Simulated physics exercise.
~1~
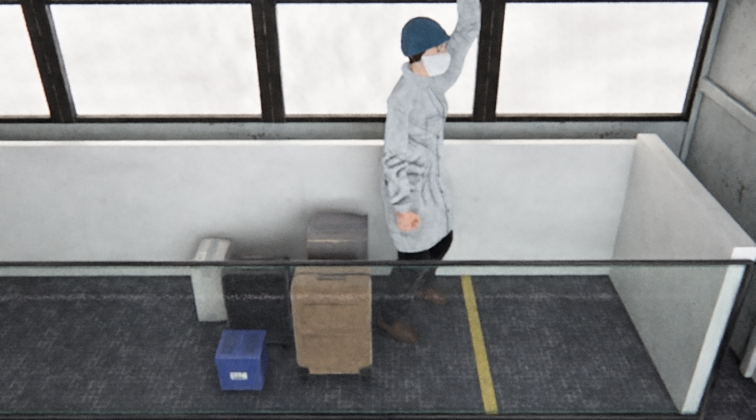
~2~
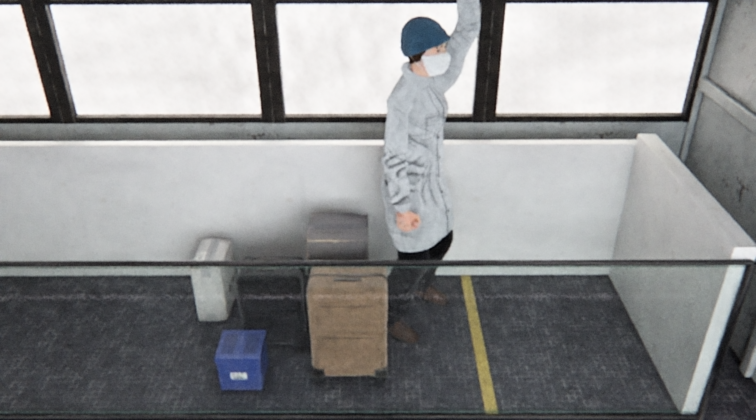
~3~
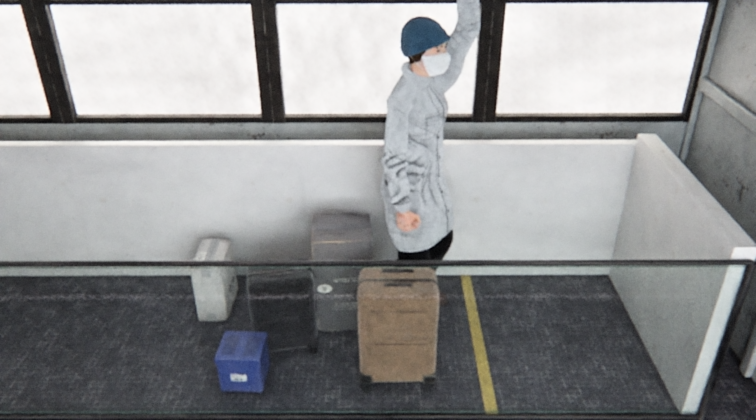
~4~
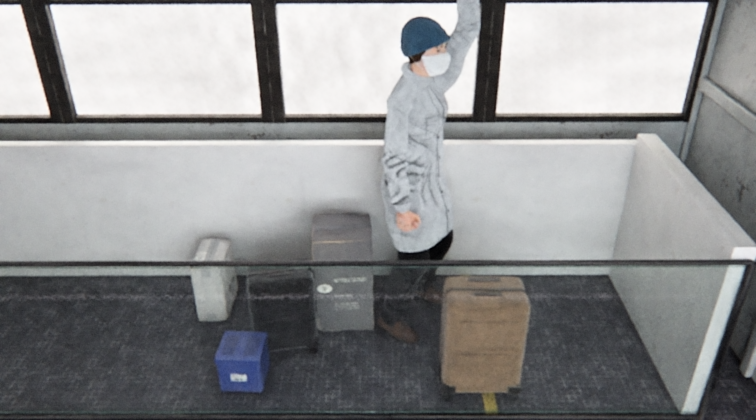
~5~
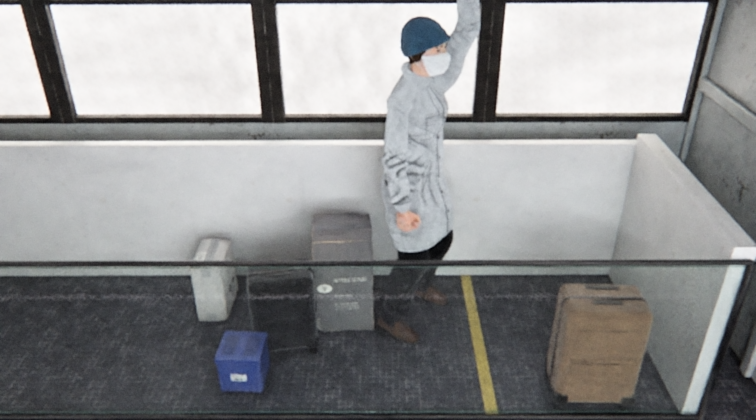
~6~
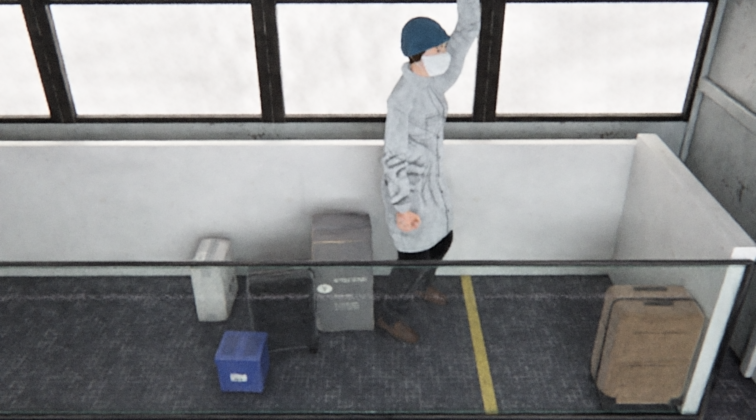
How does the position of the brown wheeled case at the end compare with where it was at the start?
At the start the brown case stands left of the yellow line, in front of the tall grey bag. At the end it is well to the right of the line, near the right wall of the bay.
